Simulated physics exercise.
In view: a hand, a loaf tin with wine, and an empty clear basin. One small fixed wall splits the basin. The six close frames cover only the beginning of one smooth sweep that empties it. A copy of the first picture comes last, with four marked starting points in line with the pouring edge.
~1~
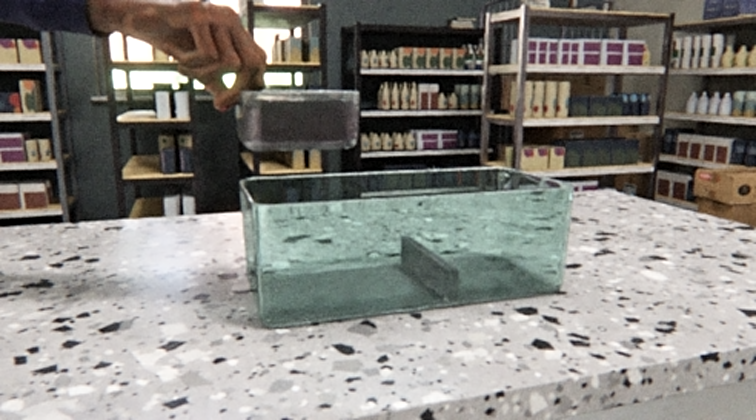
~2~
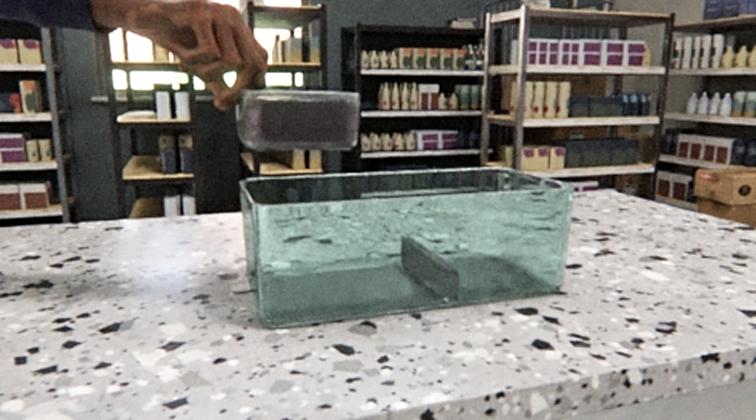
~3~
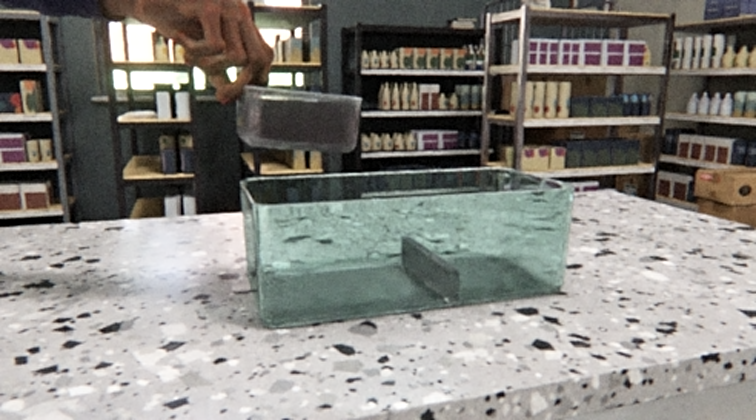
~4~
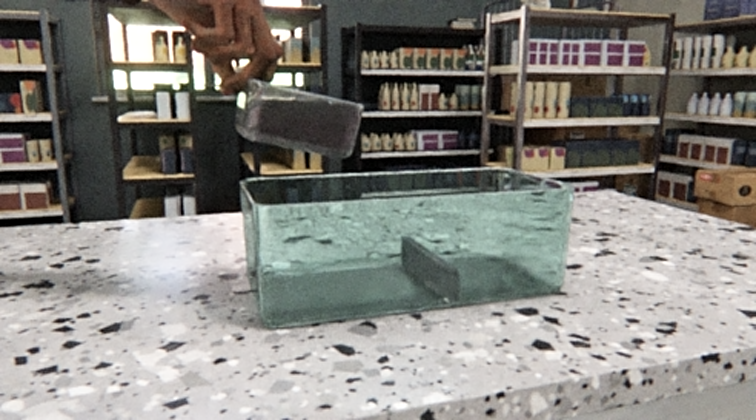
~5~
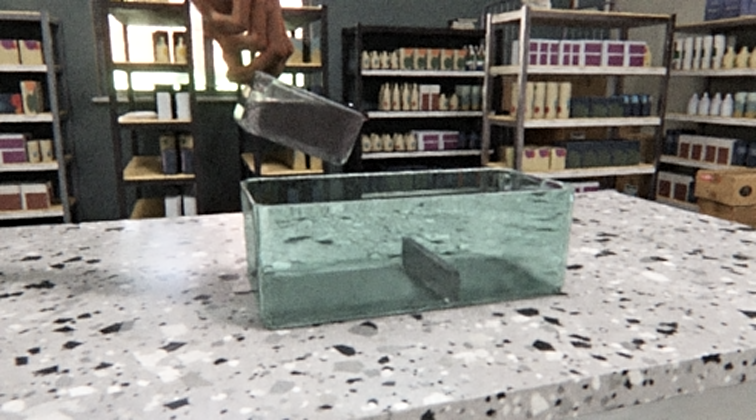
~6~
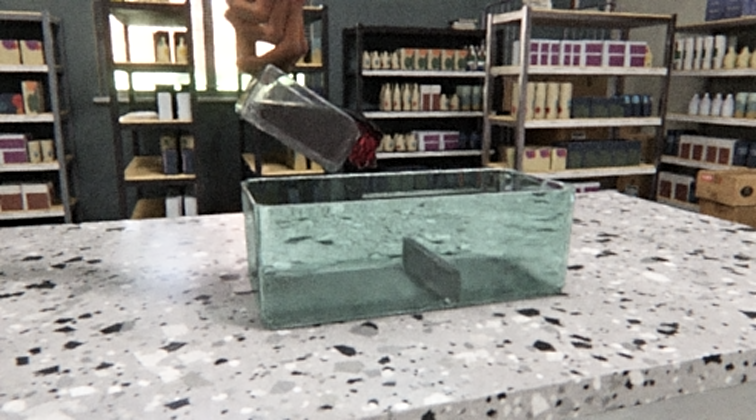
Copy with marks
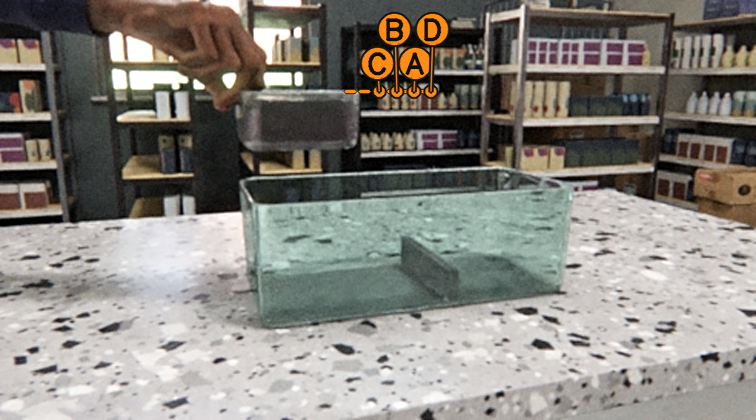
A hand tilting a small clear container rightward above a divided glass basin, dark red liquid starting to pour over its lip.
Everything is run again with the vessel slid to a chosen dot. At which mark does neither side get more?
Choose C.
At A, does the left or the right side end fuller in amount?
The right side.
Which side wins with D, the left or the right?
The right side.
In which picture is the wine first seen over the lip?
Picture 5.
On the marked copy, A at (414, 91); B at (396, 91); C at (379, 91); D at (430, 91).
For place A, about 22 % ends left of the wall and 78 % right of it.
For place B, about 30 % ends left of the wall and 70 % right of it.
For place C, about 49 % ends left of the wall and 51 % right of it.
For place D, about 15 % ends left of the wall and 84 % right of it.
